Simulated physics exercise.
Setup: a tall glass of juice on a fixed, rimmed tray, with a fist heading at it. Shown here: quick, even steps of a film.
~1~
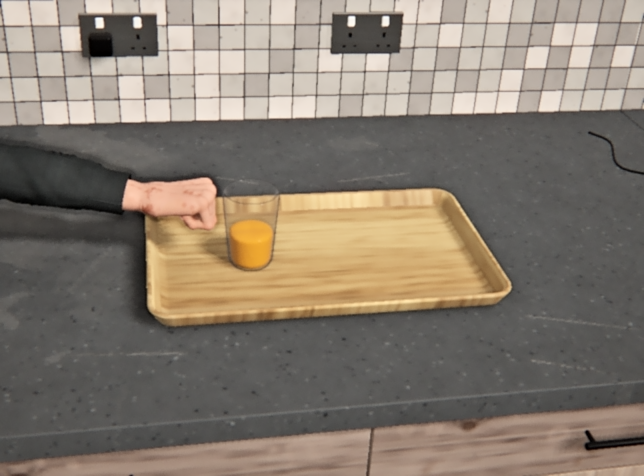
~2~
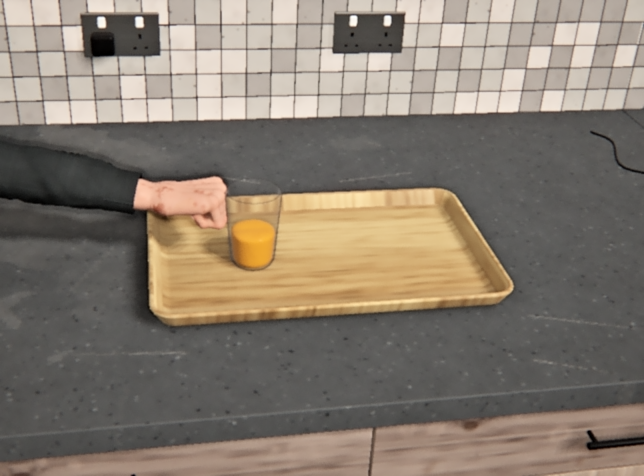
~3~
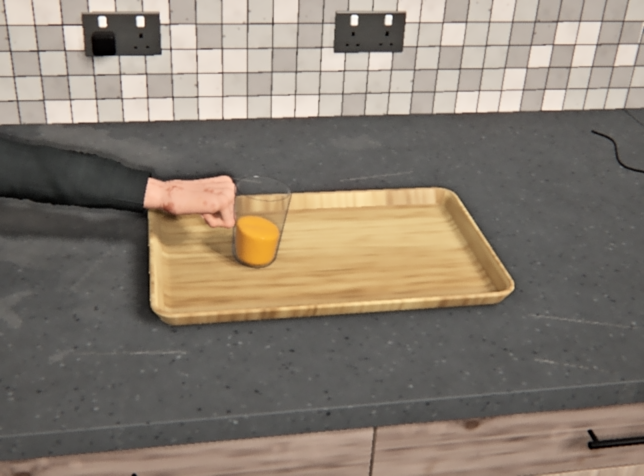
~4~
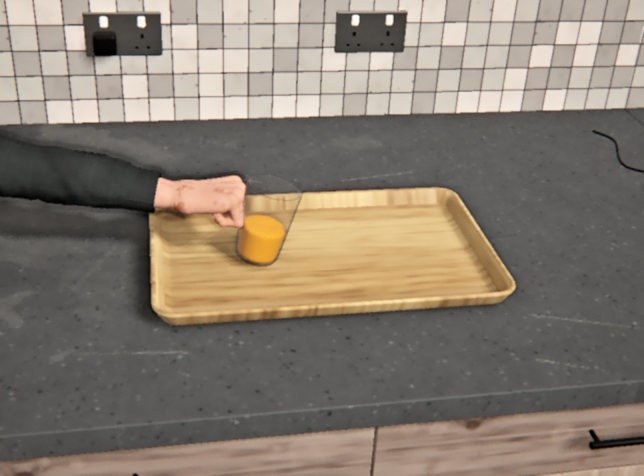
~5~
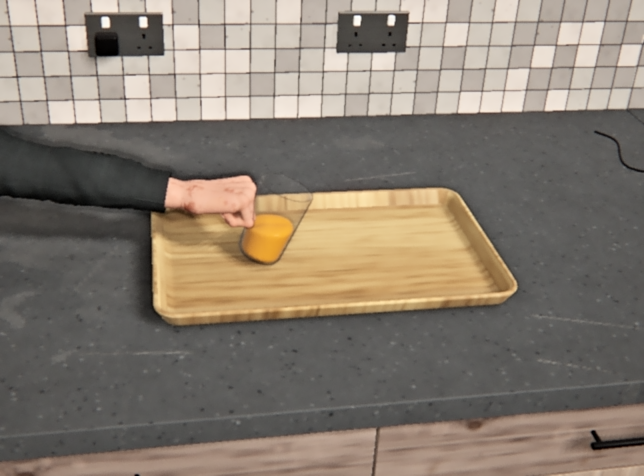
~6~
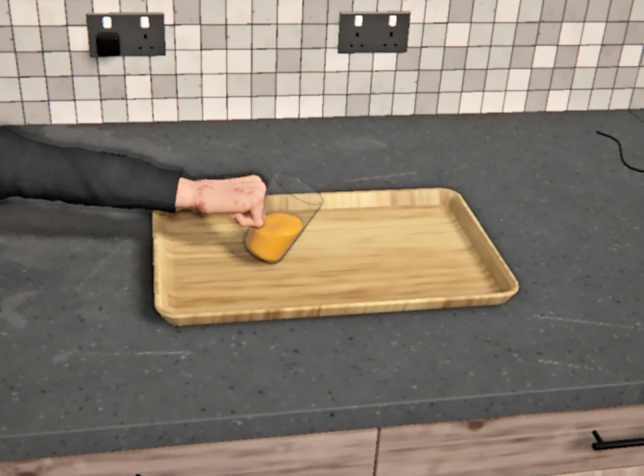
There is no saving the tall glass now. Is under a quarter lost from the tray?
Yes.
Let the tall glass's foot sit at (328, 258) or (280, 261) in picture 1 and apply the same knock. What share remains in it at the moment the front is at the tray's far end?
Roughly 85 percent in the first spot and 55 percent in the second.
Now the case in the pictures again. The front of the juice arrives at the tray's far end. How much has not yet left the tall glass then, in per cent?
45 per cent.
A moment on, the tall glass is falling and 100 per cent is in the glass, 0 on the tray and 0 above or beyond its rim.
Next, the tall glass lies on its side and 81 per cent is in the glass, 19 on the tray and 0 above or beyond its rim.
Then the tall glass lies on its side and 40 per cent is in the glass, 60 on the tray and 0 above or beyond its rim.
Later the tall glass lies on its side and 20 per cent is in the glass, 66 on the tray and 13 above or beyond its rim.
Finally, 87 per cent is held by tray and glass, 13 is off the tray.
